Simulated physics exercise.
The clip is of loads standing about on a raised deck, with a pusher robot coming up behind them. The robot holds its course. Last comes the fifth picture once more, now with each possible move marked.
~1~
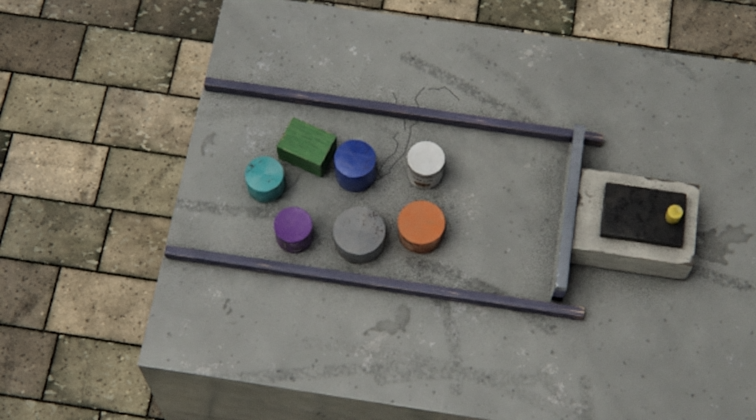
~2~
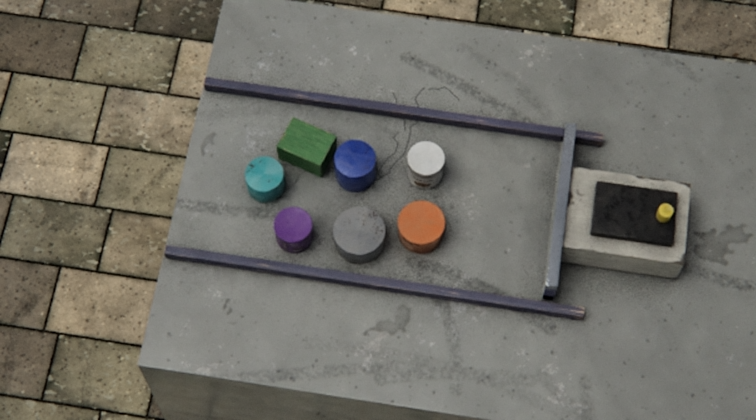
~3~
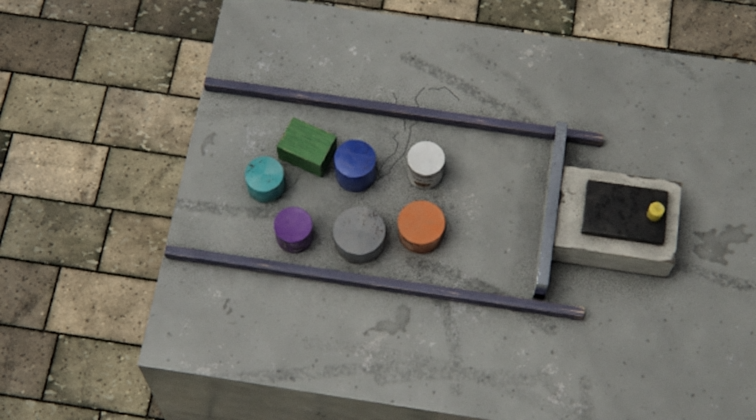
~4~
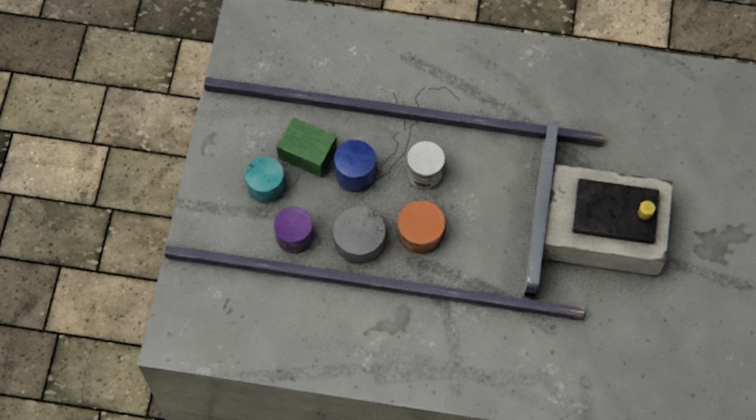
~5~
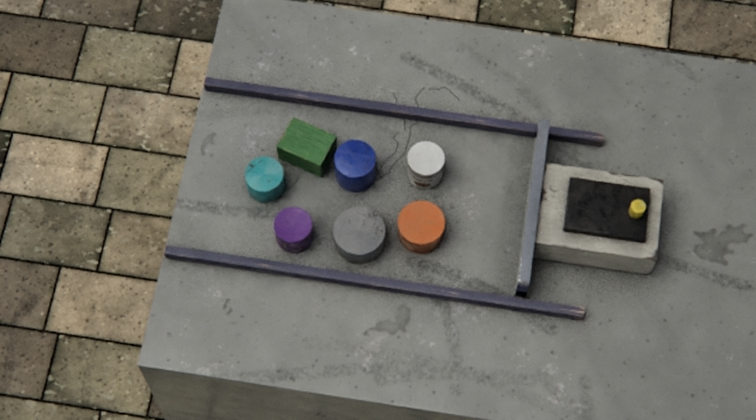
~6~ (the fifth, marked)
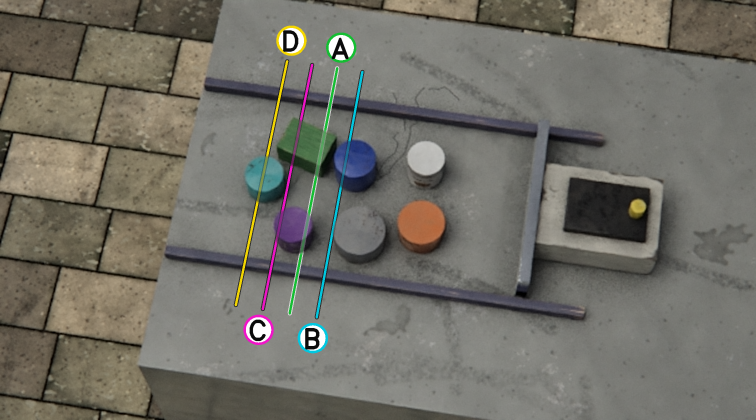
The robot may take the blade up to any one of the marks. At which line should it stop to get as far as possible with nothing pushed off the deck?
At D, and not beyond.
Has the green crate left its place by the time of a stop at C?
Yes.
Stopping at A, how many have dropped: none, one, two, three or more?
In all, none.
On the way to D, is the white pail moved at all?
By then, yes.
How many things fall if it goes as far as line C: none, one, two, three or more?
The count is none.
On the copy, A at (314, 186); B at (340, 190); C at (288, 183); D at (262, 179).
On D. First, robot (502, 194); grey canister (353, 236); orange pail (401, 224).
Then, robot (404, 179); green crate (263, 127); purple pail (241, 237).
Finally, robot (329, 169); purple pail (179, 228); turquoise canister (193, 184); nothing has fallen.
By contrast, A is safe but short; B is safe but short; C is safe but short.
